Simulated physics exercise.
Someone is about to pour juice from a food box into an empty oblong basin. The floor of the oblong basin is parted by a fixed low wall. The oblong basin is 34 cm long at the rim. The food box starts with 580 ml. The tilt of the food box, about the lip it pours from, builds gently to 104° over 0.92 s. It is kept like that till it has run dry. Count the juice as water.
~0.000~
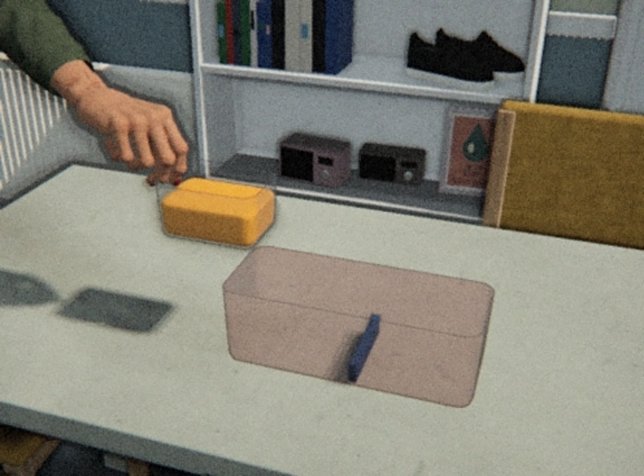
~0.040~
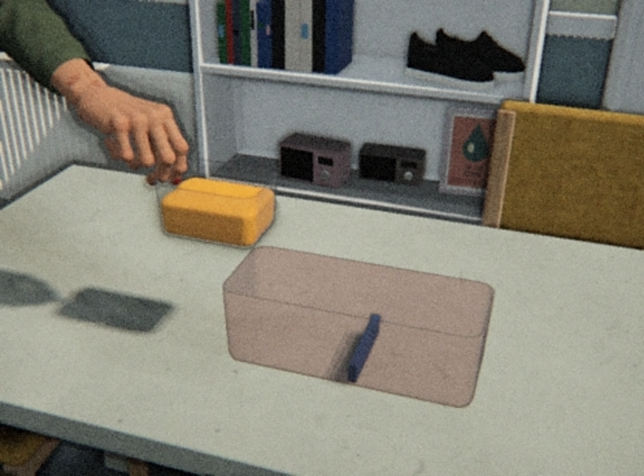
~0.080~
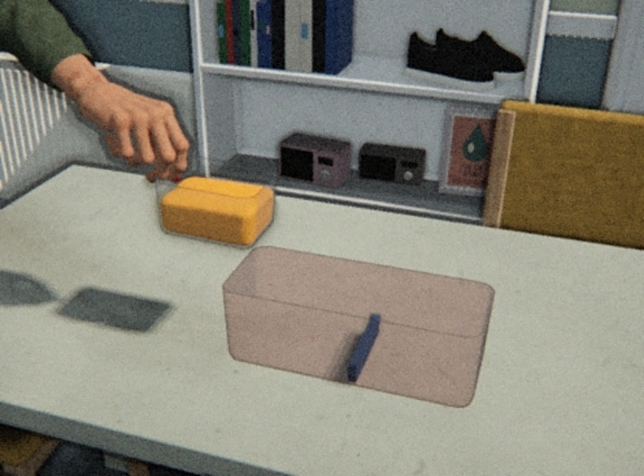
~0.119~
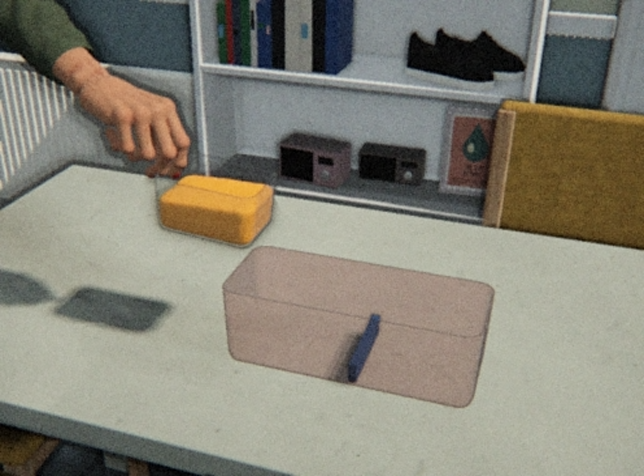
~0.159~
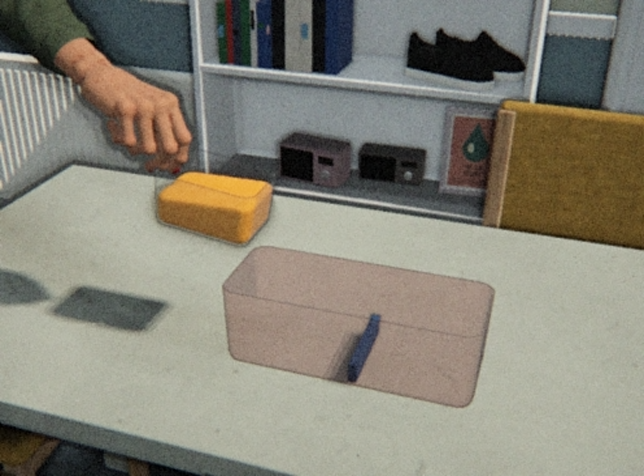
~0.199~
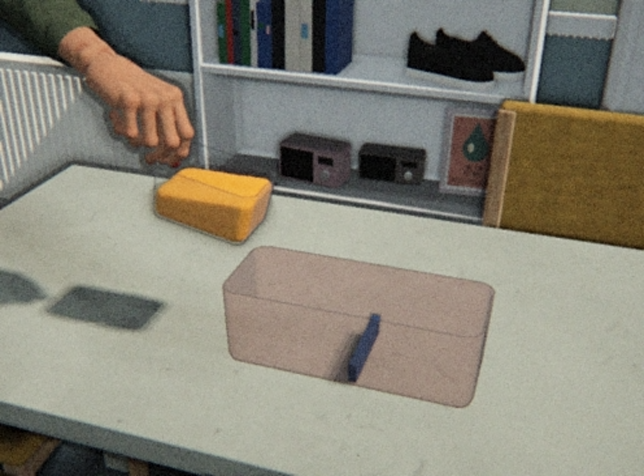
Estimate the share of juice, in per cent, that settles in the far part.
Roughly 23 per cent is past the wall.
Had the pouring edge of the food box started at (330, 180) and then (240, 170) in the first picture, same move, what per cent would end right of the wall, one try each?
In turn about 80 and 15 per cent.
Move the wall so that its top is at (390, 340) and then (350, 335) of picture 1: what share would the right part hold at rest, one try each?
First 15, then 50 per cent.
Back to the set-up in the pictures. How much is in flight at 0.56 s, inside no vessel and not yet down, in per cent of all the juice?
About 32 per cent.
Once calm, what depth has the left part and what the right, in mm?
Some 20 mm on the left and 6 mm on the right.
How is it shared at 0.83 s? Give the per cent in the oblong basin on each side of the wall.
Left about 56, right about 12.
After 0.56 s the tilt is 70° and 66 per cent is still to pour, 1 is left of the wall and 0 right of it.
After 0.83 s the tilt is 102° and 12 per cent is still to pour, 56 is left of the wall and 13 right of it.
After 1.12 s the tilt is 104° and 0 per cent is still to pour, 78 is left of the wall and 17 right of it.
After 1.42 s the tilt is 104° and 0 per cent is still to pour, 75 is left of the wall and 23 right of it.
In the end 75 per cent lies left of the wall, 23 right of it and 2 outside.
